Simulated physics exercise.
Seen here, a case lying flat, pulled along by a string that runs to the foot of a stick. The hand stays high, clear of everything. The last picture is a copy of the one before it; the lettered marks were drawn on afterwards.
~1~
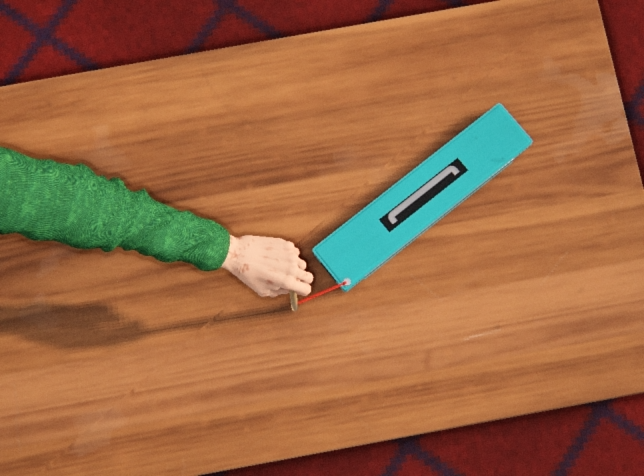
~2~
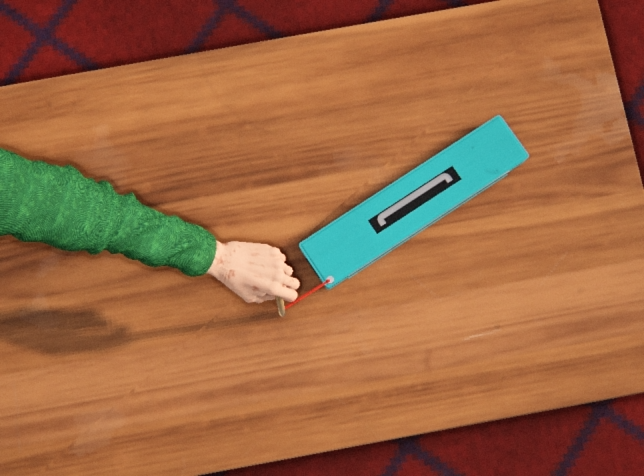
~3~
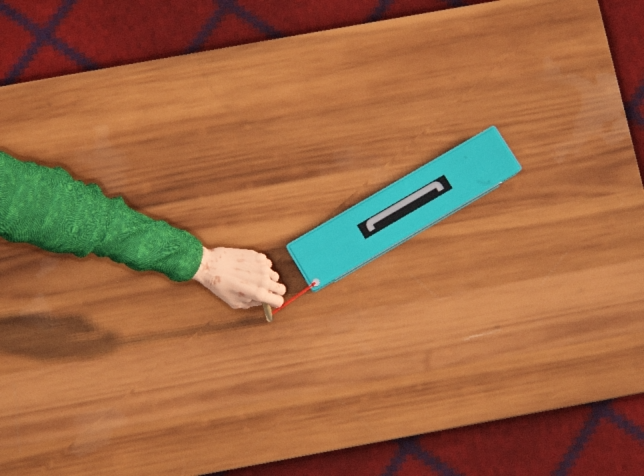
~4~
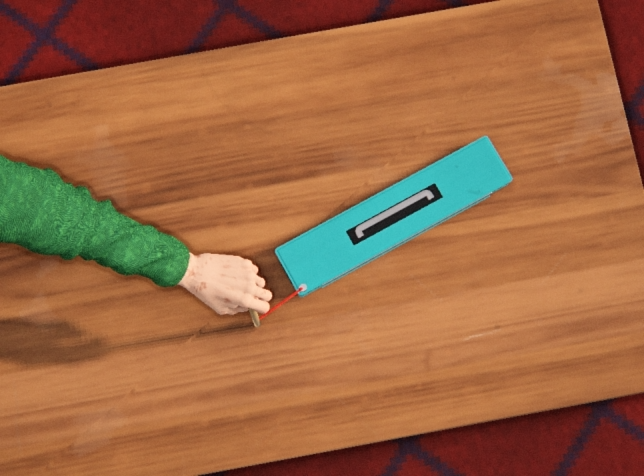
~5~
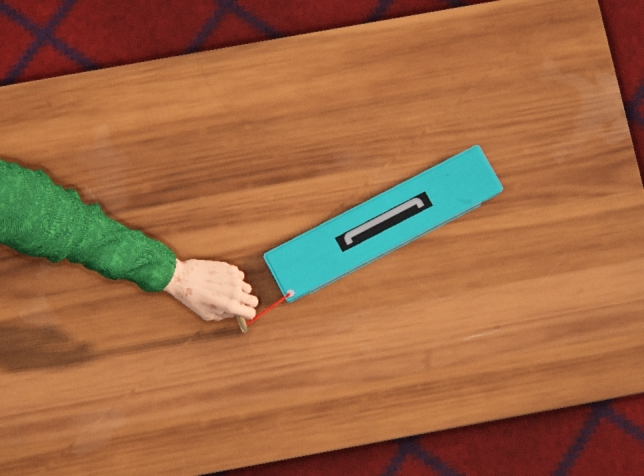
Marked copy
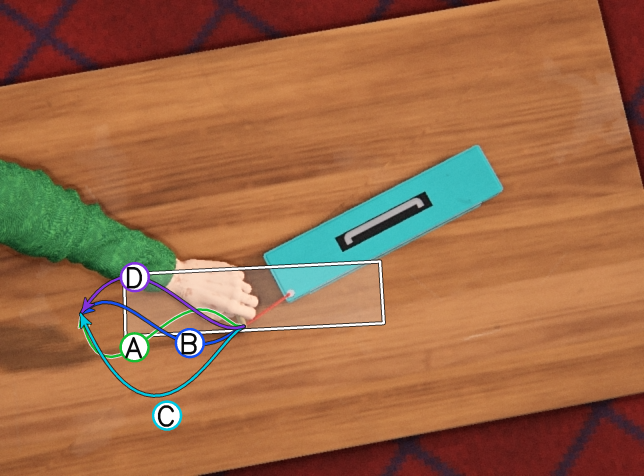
The video shows a hand in a green sleeve drawing a turquoise case by a short red string across a wooden surface, moving left and slightly downward, while the case trails behind and turns to a shallower slant.
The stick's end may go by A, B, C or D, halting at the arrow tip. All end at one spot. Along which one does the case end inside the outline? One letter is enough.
Only C brings it into the box.
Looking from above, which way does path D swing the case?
On that path, clockwise.
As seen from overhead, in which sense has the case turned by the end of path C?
On that path, clockwise.
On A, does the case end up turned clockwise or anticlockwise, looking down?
On that path, clockwise.
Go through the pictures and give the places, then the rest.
Turquoise case (424, 195), in the first frame.
Turquoise case (415, 200), in the second frame.
Turquoise case (405, 207), in the third frame.
Turquoise case (394, 214), in the fourth frame.
Turquoise case (384, 222), in the fifth frame.
On the copy, A from (244, 326) via (155, 332) to (81, 314); B from (244, 326) via (160, 329) to (81, 314); C from (244, 326) via (154, 396) to (81, 314); D from (244, 326) via (158, 285) to (82, 312); the outline at (253, 299).
On C. First, foot of the stick (187, 384), middle of the case (325, 270).
Then, foot of the stick (115, 373), middle of the case (276, 300).
Finally, foot of the stick (81, 314), middle of the case (253, 299); it lies in the outline.
By contrast, A leaves its middle at (251, 282); B leaves its middle at (254, 271); D leaves its middle at (250, 259).
